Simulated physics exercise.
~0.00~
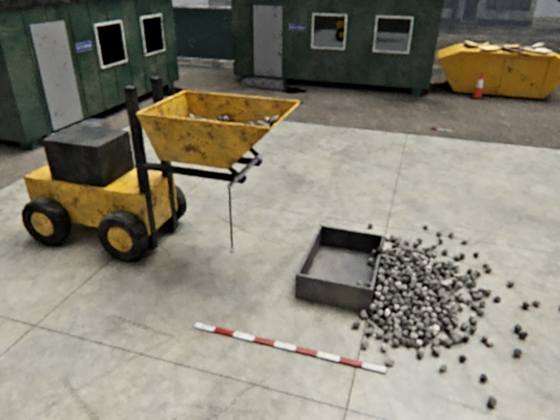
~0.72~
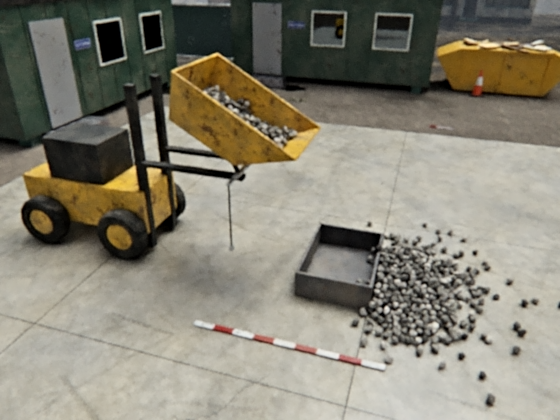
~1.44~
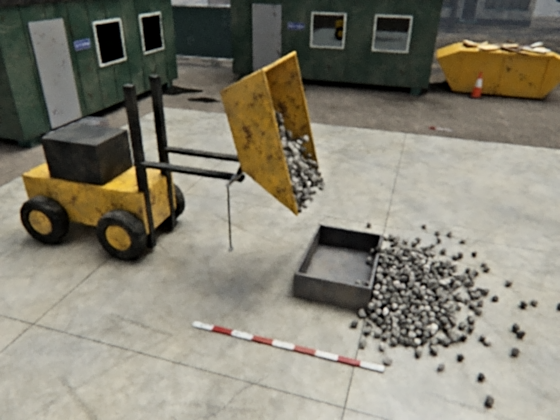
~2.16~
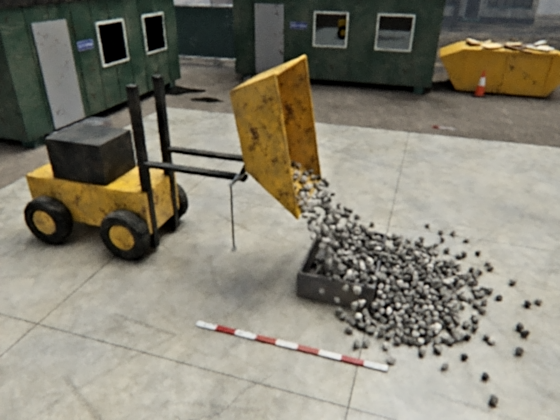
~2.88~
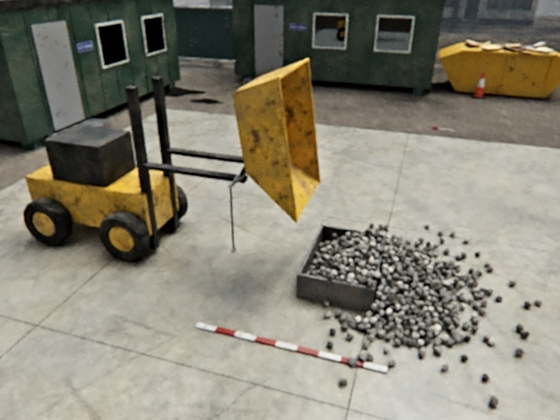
The yellow skip on the forklift tipped steeply forward to the right and poured its grey stones into the low dark bin, nearly filling it, while some joined the heap already lying beside it, and the skip ended up empty.
